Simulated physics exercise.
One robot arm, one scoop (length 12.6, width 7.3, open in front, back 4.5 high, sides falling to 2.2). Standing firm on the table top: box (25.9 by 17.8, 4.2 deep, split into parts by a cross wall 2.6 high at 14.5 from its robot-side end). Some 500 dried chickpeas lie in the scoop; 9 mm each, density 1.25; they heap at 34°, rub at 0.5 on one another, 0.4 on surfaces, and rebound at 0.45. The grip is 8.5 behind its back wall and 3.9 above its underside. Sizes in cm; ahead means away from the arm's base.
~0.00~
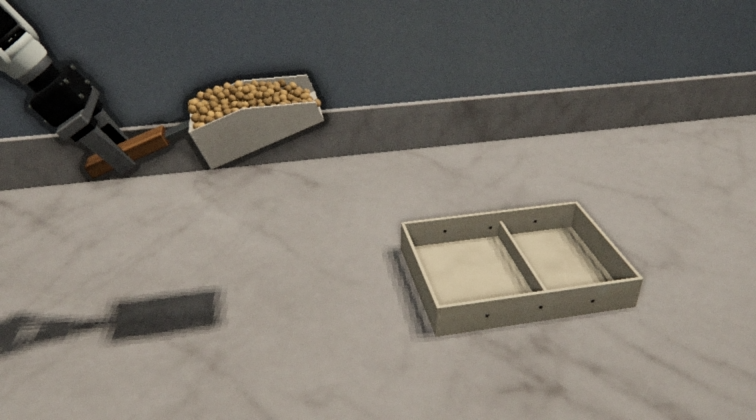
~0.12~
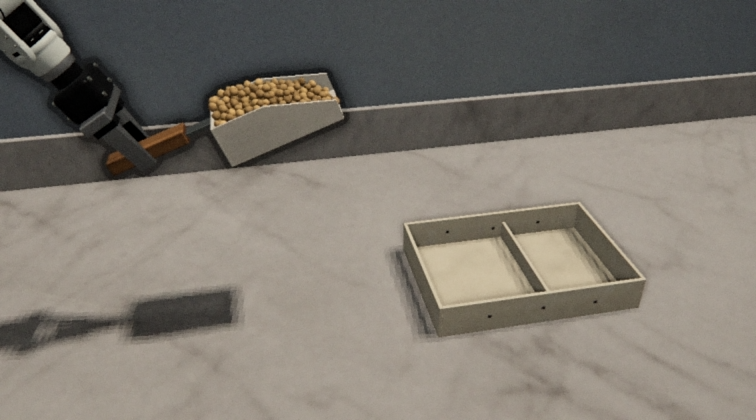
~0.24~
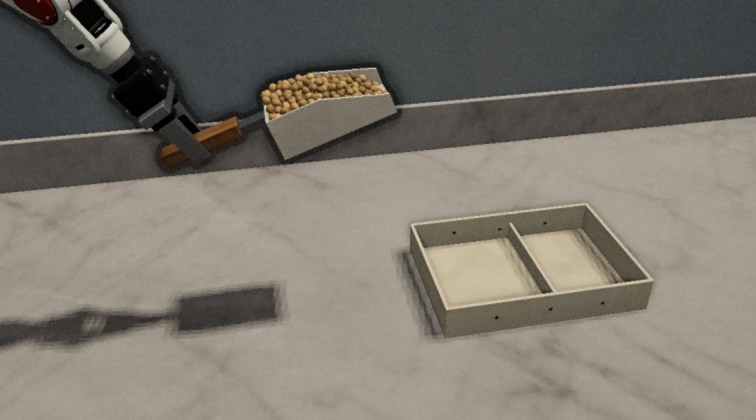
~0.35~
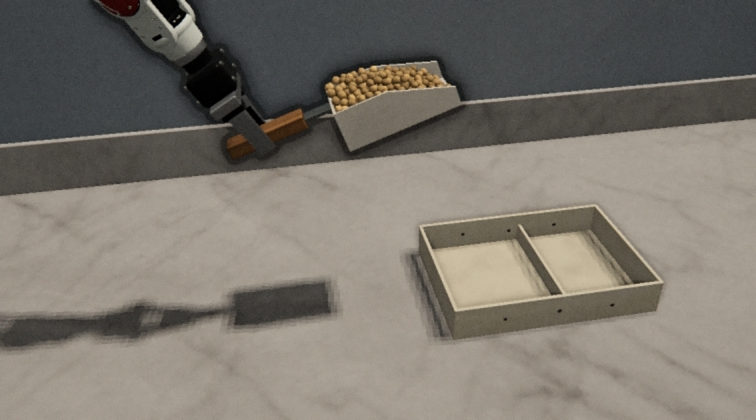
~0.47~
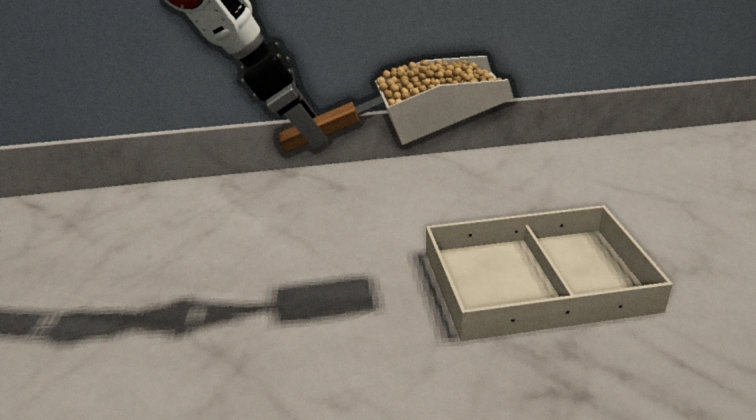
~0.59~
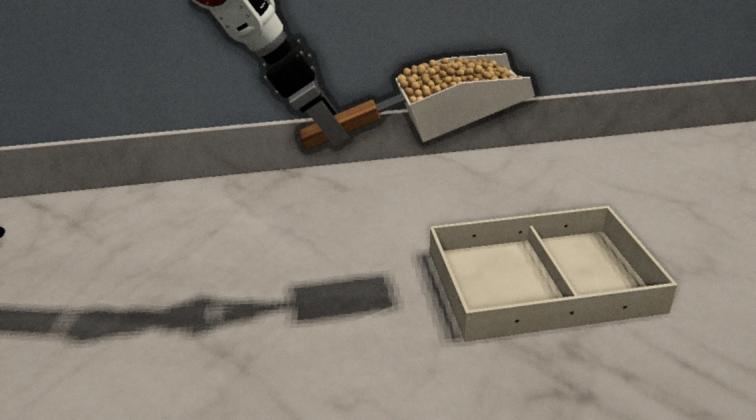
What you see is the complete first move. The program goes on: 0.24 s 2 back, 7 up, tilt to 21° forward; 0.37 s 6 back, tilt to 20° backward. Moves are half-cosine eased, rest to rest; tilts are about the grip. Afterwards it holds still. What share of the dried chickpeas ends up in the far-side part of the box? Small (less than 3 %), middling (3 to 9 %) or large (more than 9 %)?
Answer: Small; less than 3 % of the dried chickpeas finish in the far-side part of the box.
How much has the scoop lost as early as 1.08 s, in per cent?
Near 25 per cent so far.
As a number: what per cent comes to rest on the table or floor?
Roughly 0 per cent.
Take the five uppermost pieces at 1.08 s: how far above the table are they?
About 36 cm.
After 0.83 s, tilted 21° forward, highest piece 31 above the table; 473 on the scoop, 23 in flight or on a rim.
After 1.08 s, tilted 10° backward, highest piece 35 above the table; 383 on the scoop, 47 in the robot-side part, 66 in flight or on a rim.
After 1.40 s, tilted 20° backward, highest piece 37 above the table; 375 on the scoop, 113 in the robot-side part, 5 in the far-side part, 3 in flight or on a rim.
After 2.45 s, tilted 20° backward, highest piece 37 above the table; 375 on the scoop, 114 in the robot-side part, 5 in the far-side part, 2 on the table or floor.
In the end, 375 on the scoop, 114 in the robot-side part, 5 in the far-side part, 2 on the table or floor. That is 1 % in the far-side part of the box.
